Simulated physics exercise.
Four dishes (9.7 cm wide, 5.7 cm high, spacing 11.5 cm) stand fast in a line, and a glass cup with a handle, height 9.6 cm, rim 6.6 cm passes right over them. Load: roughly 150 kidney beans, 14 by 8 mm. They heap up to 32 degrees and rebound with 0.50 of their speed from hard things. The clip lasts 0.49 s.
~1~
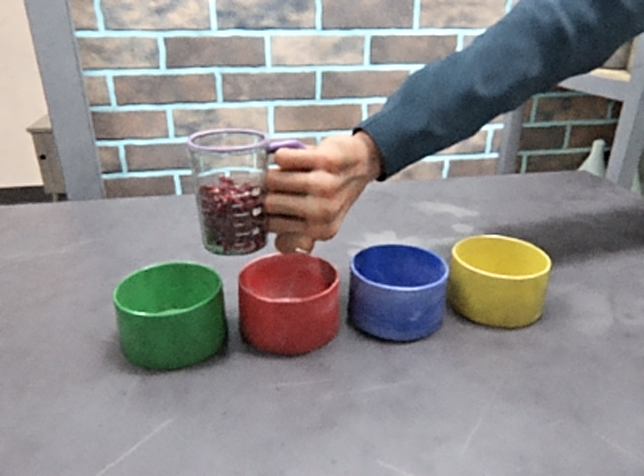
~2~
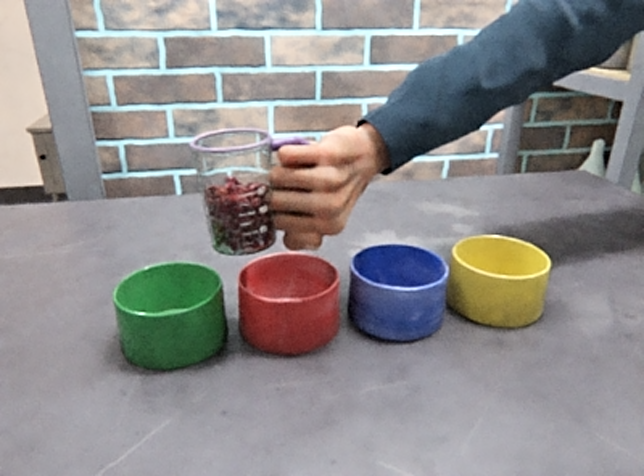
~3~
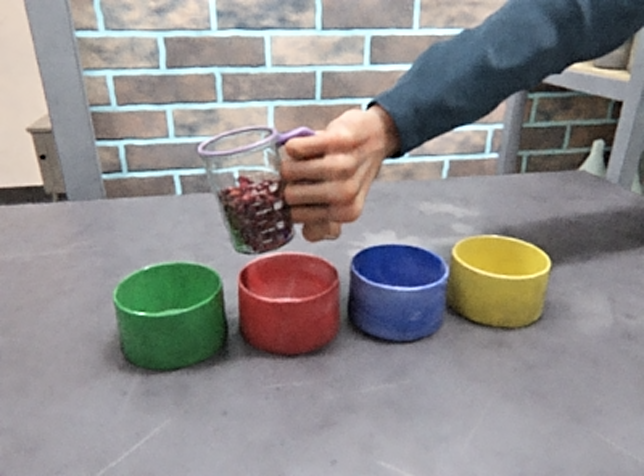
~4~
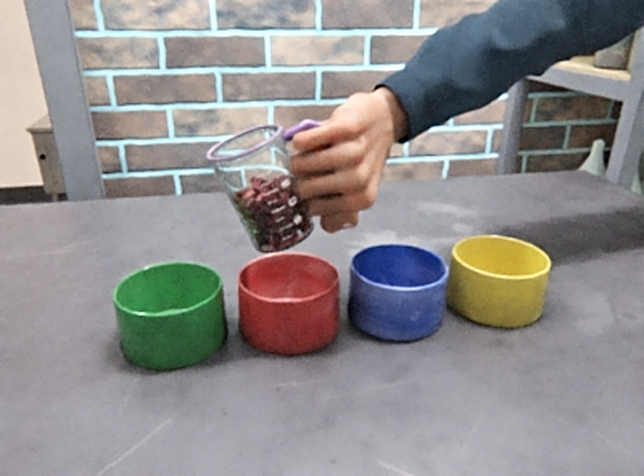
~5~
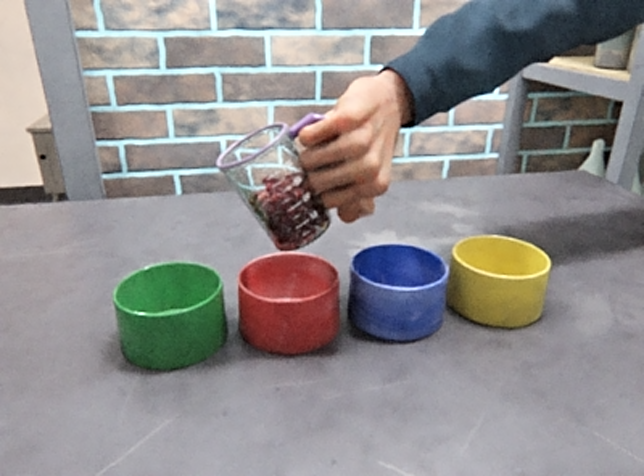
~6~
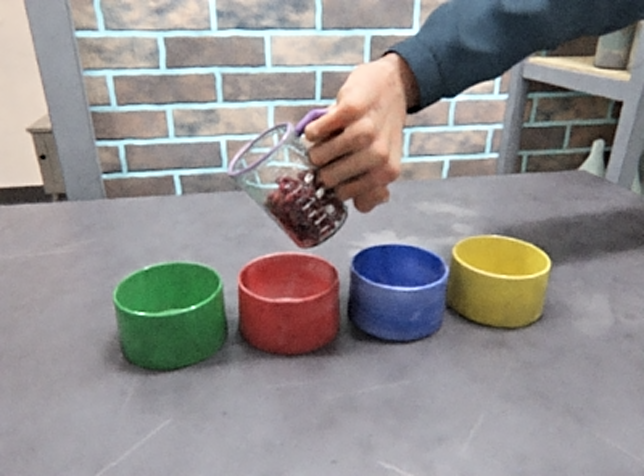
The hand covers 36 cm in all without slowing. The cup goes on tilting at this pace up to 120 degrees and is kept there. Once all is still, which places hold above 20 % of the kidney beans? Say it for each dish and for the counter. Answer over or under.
Red dish: Under; blue dish: Over; green dish: Under; yellow dish: Under; on the counter: Under.
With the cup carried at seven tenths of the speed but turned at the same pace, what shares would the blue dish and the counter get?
In that case blue 0, counter 10.
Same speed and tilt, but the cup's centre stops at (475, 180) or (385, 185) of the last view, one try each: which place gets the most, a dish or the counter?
The winner: Blue, then red.
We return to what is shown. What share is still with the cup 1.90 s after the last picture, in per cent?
Some 0 per cent of the load.
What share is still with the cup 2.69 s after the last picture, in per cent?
Some 0 per cent of the load.
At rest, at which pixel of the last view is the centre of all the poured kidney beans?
Around (387, 299).
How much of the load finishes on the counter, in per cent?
Roughly 5 per cent.
Then, 1.13 s after the last picture, tilt 120 degrees; cup holds 45 %, blue 45 %.
Then, 1.90 s after the last picture, tilt 120 degrees; cup holds 0 %, blue 95 %.
Then, 2.69 s after the last picture, tilt 120 degrees; cup holds 0 %, blue 95 %.
In the end, red 0 %, blue 95 %, green 0 %, yellow 0 %, counter 5 %.
